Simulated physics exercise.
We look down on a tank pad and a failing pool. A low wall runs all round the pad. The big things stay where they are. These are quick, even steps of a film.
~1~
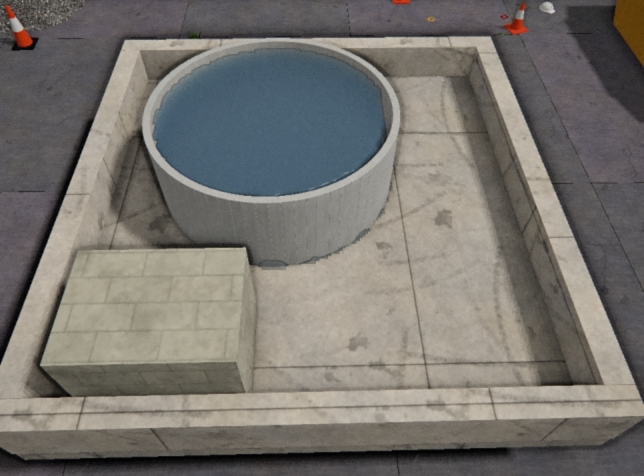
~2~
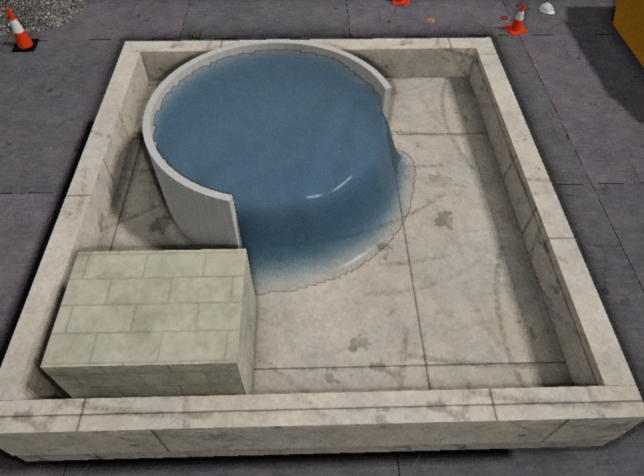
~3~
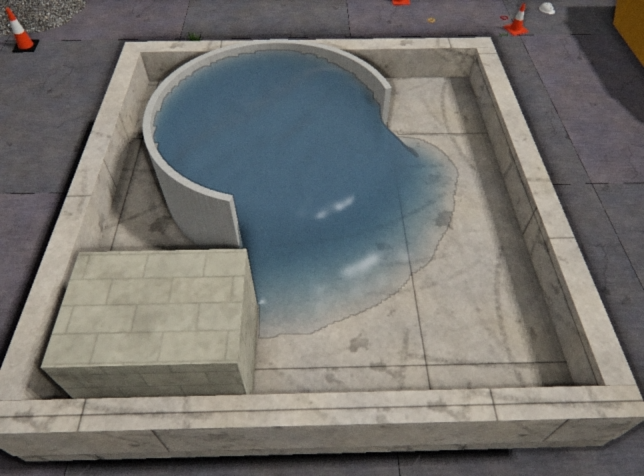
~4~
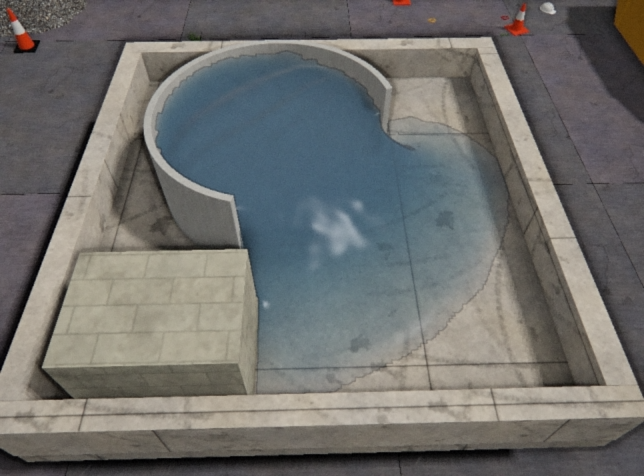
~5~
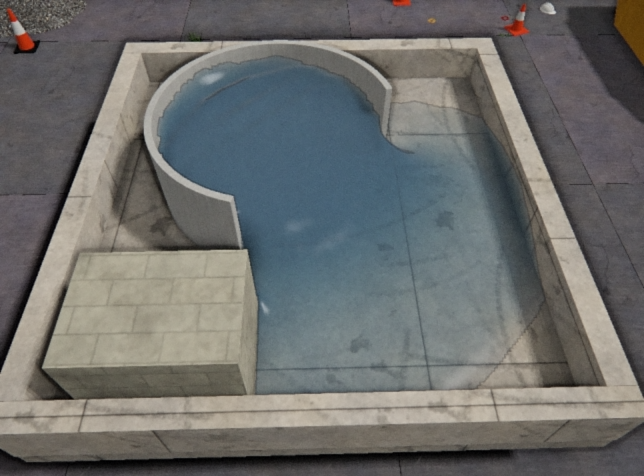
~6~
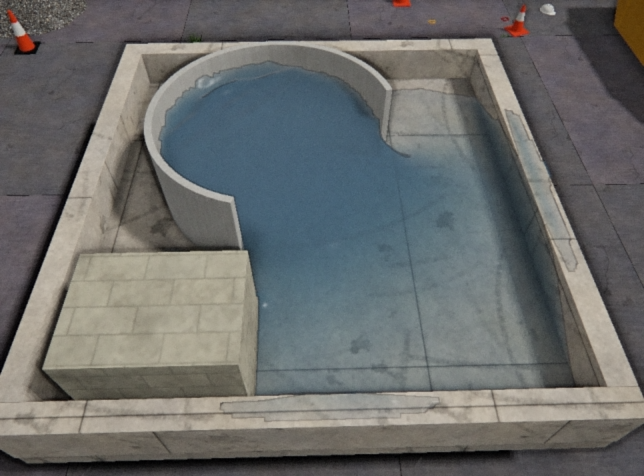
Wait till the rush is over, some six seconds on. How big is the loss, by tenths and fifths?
Over the wall goes under a tenth.
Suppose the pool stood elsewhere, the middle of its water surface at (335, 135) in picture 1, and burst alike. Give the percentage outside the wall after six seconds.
Roughly 10 per cent.
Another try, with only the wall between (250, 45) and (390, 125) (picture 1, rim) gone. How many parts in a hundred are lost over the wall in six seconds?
Roughly 10 per cent.
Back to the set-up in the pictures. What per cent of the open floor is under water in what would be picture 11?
I make it 70 per cent.
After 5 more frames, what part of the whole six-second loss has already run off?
Some 20 per cent.
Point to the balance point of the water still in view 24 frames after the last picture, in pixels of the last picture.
Around (343, 203).
A moment on, water covers 60 % of the floor; the low wall has let 0 % over.
Next, water covers 65 % of the floor; the low wall has let 2 % over.
Then, water covers 80 % of the floor; the low wall has let 7 % over.
Later, water covers 80 % of the floor; the low wall has let 7 % over.
In the end, water covers 80 % of the floor; the low wall has let 7 % over.
